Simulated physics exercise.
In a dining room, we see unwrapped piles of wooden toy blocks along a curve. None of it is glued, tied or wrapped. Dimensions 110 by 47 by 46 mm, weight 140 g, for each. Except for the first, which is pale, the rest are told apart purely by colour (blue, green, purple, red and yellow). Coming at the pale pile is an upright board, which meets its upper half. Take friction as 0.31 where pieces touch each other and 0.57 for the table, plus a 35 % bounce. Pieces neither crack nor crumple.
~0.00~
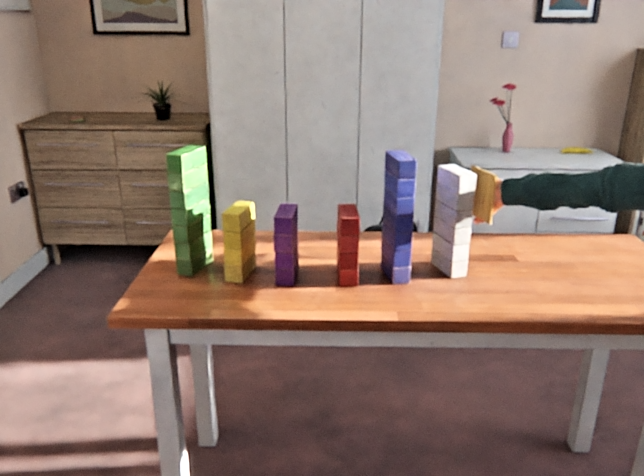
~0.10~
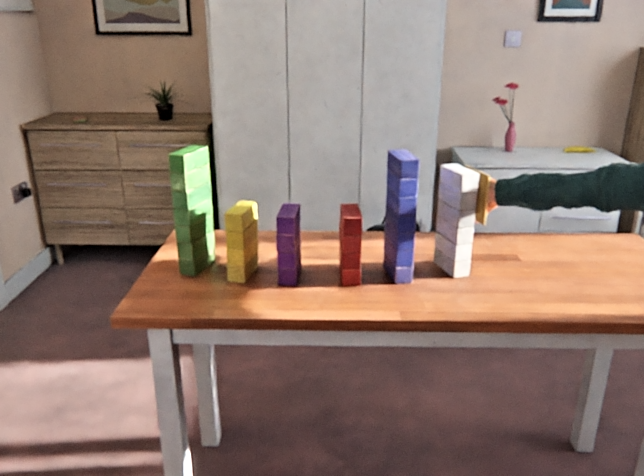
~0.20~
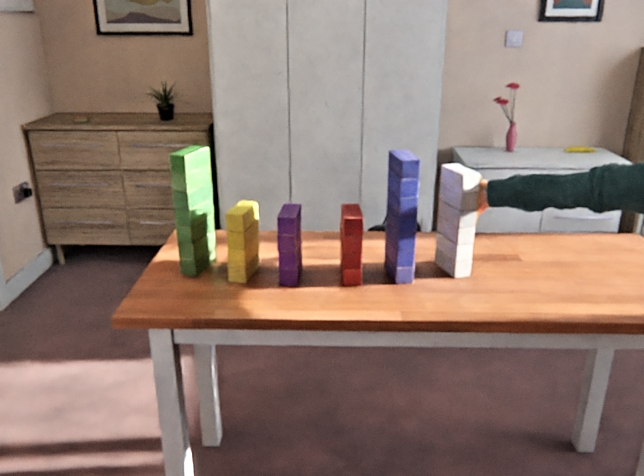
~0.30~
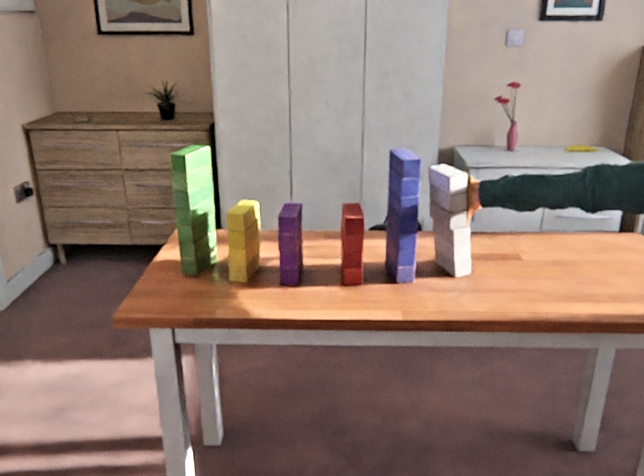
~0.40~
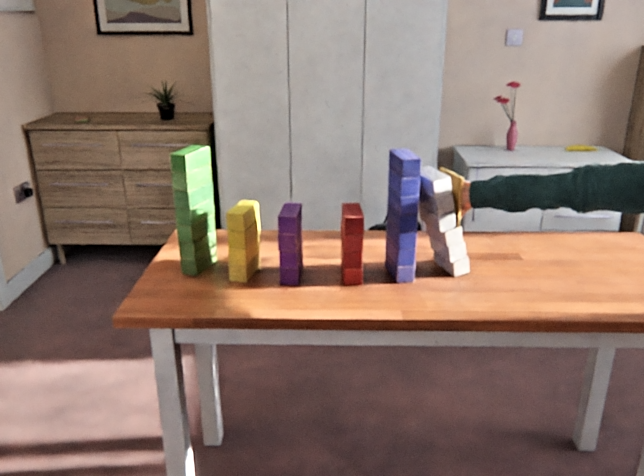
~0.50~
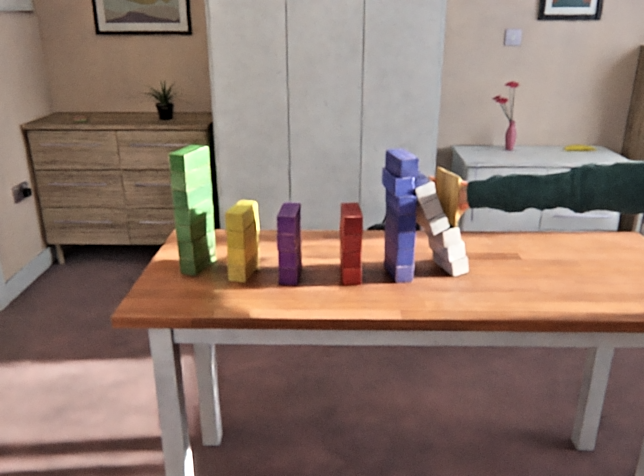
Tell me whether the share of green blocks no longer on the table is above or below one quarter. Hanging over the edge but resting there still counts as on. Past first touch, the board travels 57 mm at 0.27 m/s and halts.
That share is above one quarter.
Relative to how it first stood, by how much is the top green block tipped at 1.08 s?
Near 0 degrees from how it began.
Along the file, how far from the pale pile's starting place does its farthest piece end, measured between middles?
Some 16 centimetres along the file.
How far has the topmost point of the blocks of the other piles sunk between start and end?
I make it close to 19 cm.
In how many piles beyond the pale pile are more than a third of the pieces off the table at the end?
1.
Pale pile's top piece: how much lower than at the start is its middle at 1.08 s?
Roughly 18 cm.
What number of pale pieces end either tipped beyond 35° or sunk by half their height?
I count 3 pale pieces.
After 1.08 s, 3 of the pale pile down; none of the 7 green blocks off the table (0 of 26 in all colours); top green block unmoved; top blue block upside down.
After 2.00 s, 3 of the pale pile down; none of the 7 green blocks off the table (0 of 26 in all colours); top green block leaning 59°, 15 cm lower; top red block leaning 47°, 10 cm lower.
At rest (3.1 s), 3 of the pale pile down; 5 of the 7 green blocks off the table (5 of 26 in all colours); top green block upside down; top red block leaning 47°, 10 cm lower. That is 71 per cent. As the last picture would show them, middles, top green block near (75, 440), top red block near (290, 258).
